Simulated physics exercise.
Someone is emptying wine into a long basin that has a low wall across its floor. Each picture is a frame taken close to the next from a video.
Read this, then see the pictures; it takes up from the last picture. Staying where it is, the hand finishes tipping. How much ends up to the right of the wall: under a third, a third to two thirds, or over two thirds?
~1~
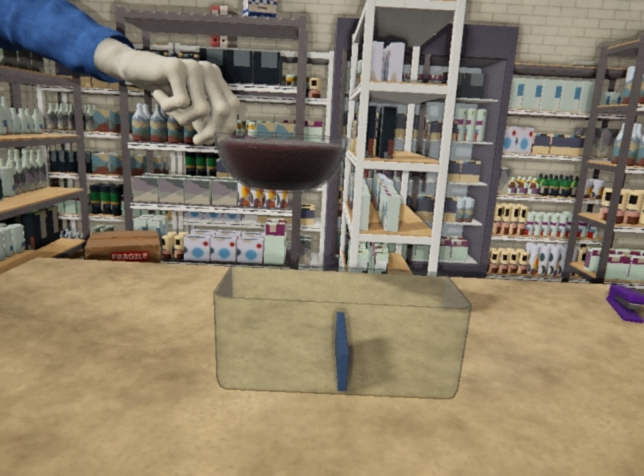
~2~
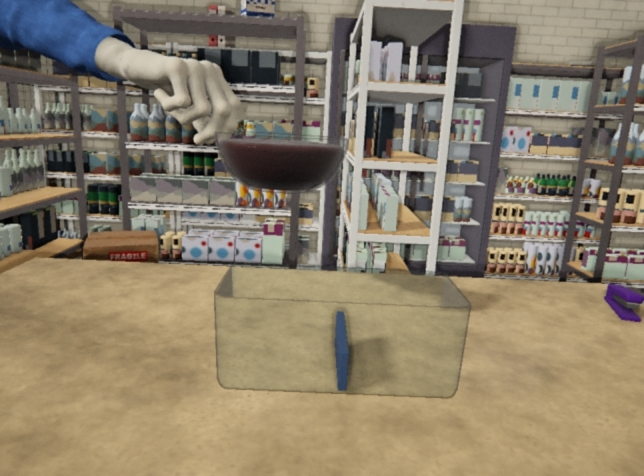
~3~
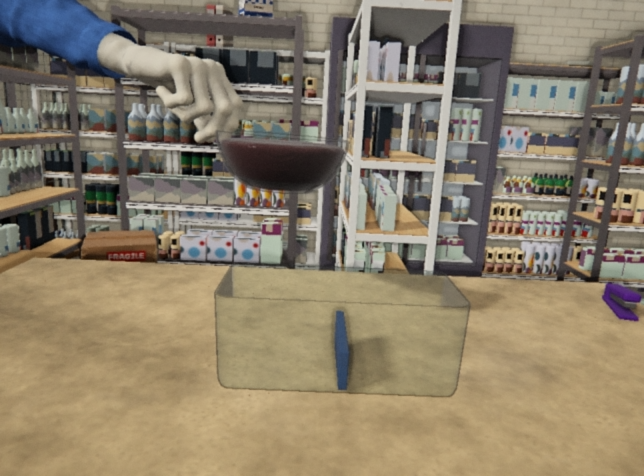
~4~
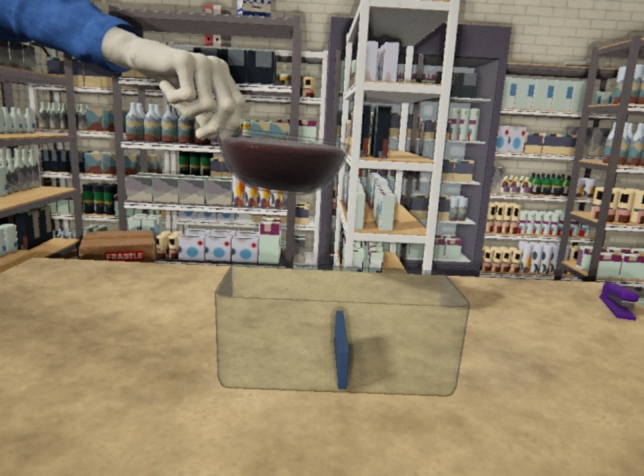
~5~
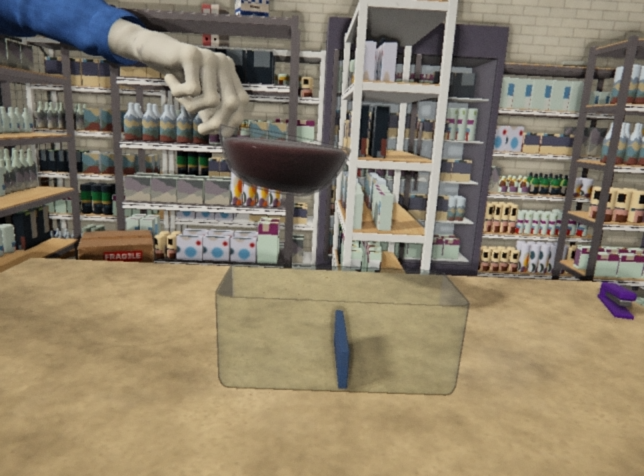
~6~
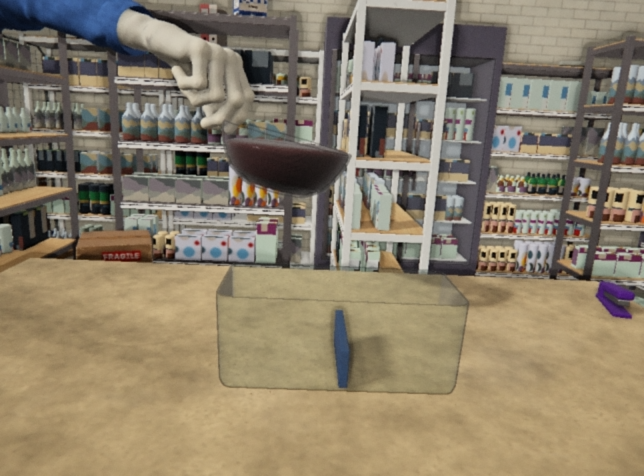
Over two thirds.
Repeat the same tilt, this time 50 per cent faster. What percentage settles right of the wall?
Close to 70 per cent.
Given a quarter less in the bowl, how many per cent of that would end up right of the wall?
Near 80 in a hundred.
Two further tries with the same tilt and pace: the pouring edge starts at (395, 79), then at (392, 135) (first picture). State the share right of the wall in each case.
It would come to near 70 per cent, and then near 80 per cent.
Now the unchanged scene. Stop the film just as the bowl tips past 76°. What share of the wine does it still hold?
Remaining share, estimated: 25 %.
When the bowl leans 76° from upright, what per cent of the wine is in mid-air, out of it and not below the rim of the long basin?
It comes to around 45 per cent.
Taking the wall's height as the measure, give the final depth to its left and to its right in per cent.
10 per cent for the left part, 60 for the right.
A moment on, the bowl is tipped on its side and 25 per cent is still to pour, 0 is left of the wall and 30 right of it.
Next, the bowl is tipped right over and 0 per cent is still to pour, 14 is left of the wall and 83 right of it.
Then the bowl is tipped right over and 0 per cent is still to pour, 15 is left of the wall and 83 right of it.
Later the bowl is tipped right over and 0 per cent is still to pour, 15 is left of the wall and 83 right of it.
Finally, 15 per cent lies left of the wall, 83 right of it and 2 outside.
